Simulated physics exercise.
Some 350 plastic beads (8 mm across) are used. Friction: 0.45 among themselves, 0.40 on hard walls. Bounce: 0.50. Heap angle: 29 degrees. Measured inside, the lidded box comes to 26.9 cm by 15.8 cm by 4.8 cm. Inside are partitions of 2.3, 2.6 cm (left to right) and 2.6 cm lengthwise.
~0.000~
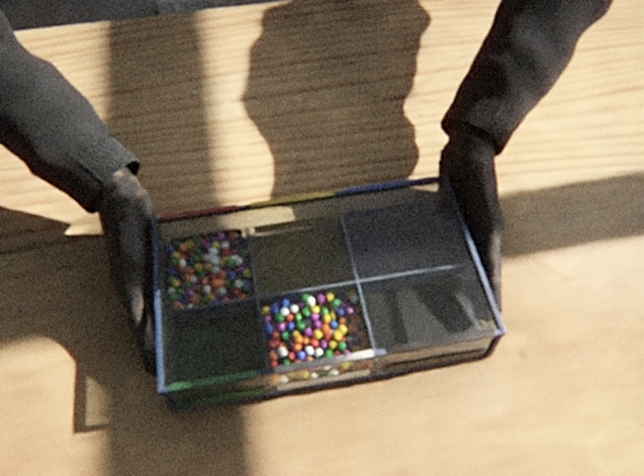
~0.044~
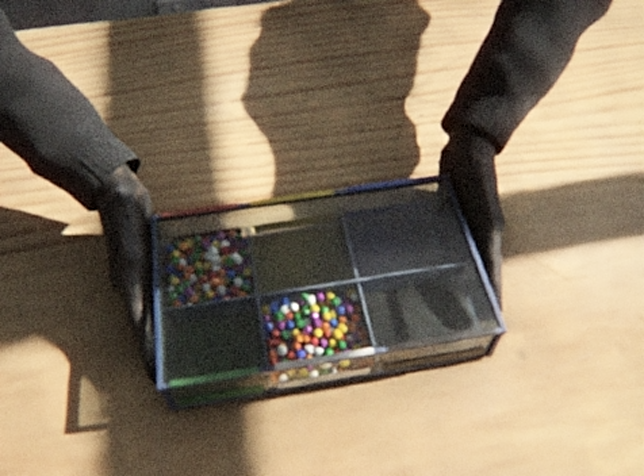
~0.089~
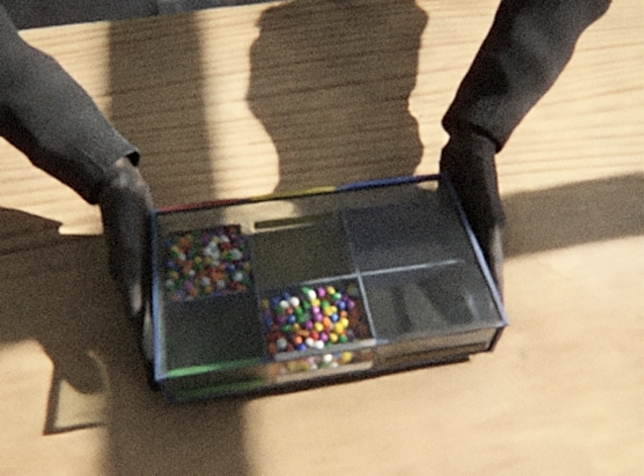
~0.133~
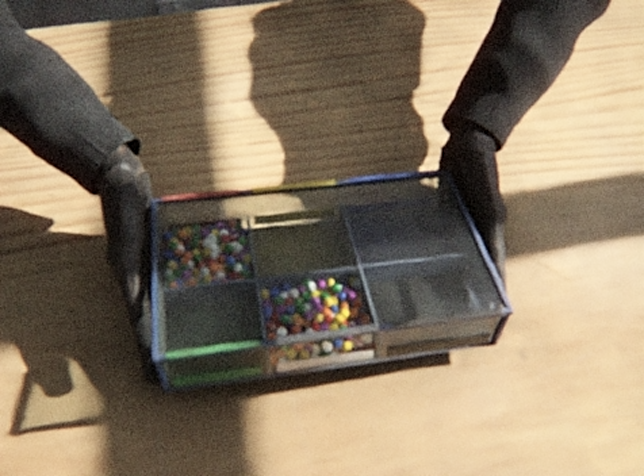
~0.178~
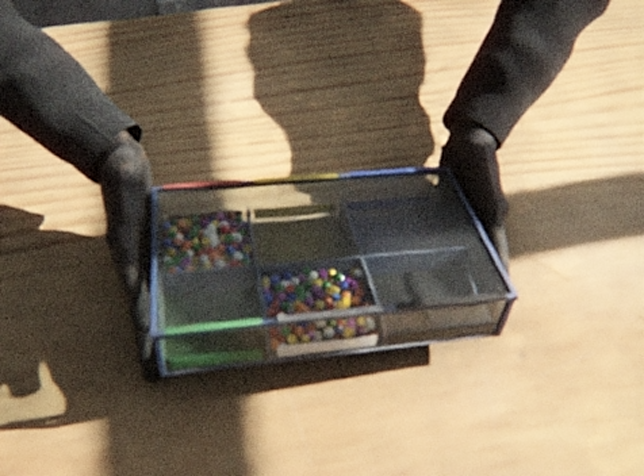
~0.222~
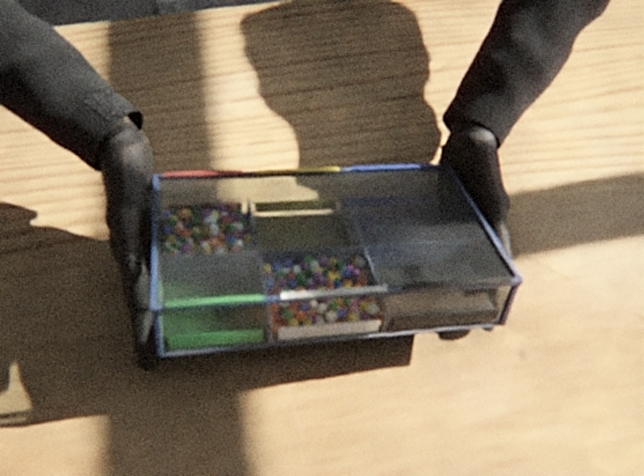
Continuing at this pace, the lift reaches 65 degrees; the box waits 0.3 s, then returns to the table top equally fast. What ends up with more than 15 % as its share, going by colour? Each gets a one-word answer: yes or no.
My answers are red yes, blue no, green no, yellow no, white yes, black no.
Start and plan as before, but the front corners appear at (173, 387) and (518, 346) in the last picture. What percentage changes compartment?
In that case about 30 percent.
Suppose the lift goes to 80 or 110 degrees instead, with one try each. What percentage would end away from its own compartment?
I'd put them near 50 and 70 percent in that order.
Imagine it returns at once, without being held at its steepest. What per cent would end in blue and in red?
In per cent: Blue 10; red 40.
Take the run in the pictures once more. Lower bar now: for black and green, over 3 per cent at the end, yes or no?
As for black, not so, and as for green, not so.
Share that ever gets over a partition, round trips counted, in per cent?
Some 20 per cent.
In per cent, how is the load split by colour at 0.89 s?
In per cent: Red 45, blue 5, green 0, yellow 10, white 40, black 0.
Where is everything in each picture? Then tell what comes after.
In the first picture, box tilt 0 degrees, front corners at (164, 388) and (499, 331); red 50 %, white 50 %.
In the second picture, box tilt 1 degrees, front corners at (163, 385) and (500, 328).
In the third picture, box tilt 4 degrees, front corners at (161, 375) and (503, 322), lowest corner right back.
In the fourth picture, box tilt 8 degrees, front corners at (159, 357) and (507, 310), lowest corner right back.
In the fifth picture, box tilt 13 degrees, front corners at (157, 333) and (511, 295), lowest corner right back.
In the sixth picture, box tilt 18 degrees, front corners at (157, 307) and (516, 280), lowest corner right back; red 50 %, white 50 %. Its pace works out near 110 degrees a second.
Then, at 0.89 s, tilt 65 degrees; red 45 %, blue 5 %, yellow 10 %, white 40 %.
After 1.33 s, tilt 35 degrees; red 45 %, blue 10 %, yellow 10 %, white 35 %.
After 1.85 s, tilt 0 degrees; red 45 %, blue 10 %, yellow 10 %, white 35 %.
At rest (2.3 s), red 45 %, blue 10 %, green 0 %, yellow 10 %, white 35 %, black 0 %.
